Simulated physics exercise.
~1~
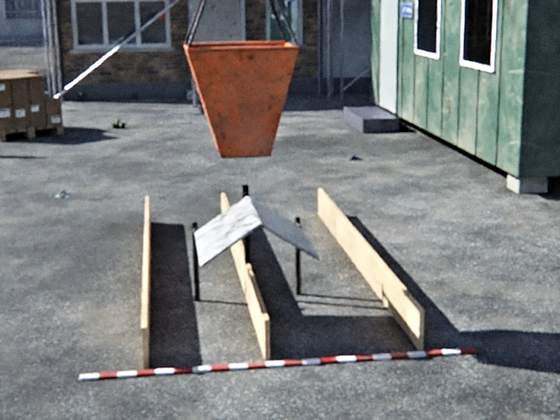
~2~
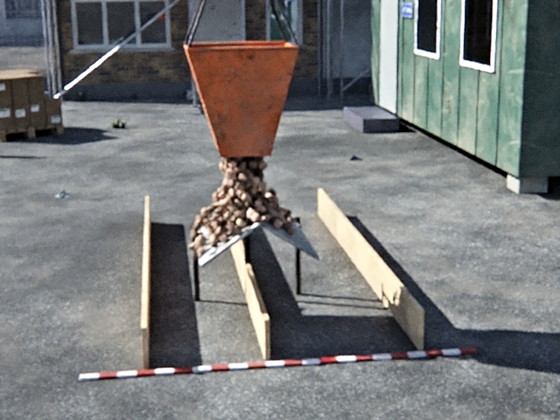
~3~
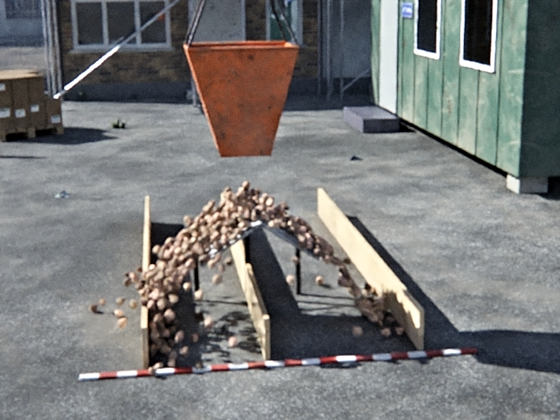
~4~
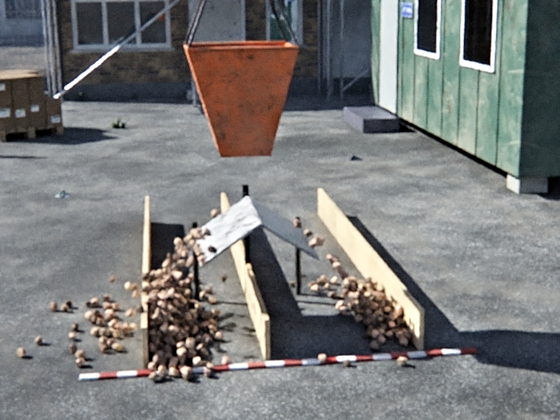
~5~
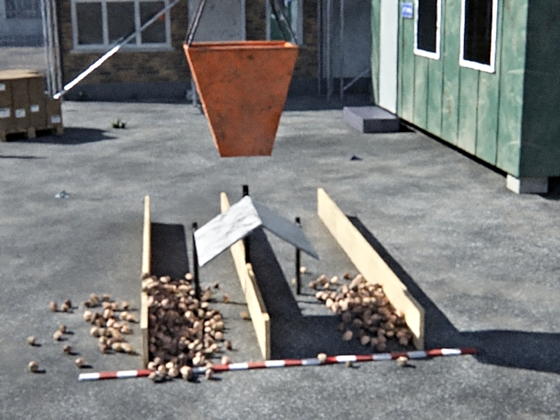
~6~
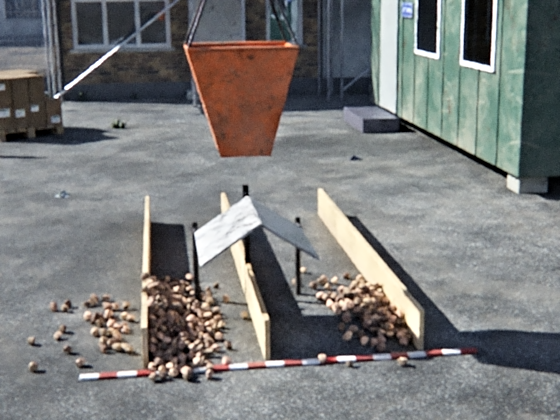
Paved yard, stones pouring from an orange skip onto a peaked steel plate, splitting both ways and settling mostly in the left bay.
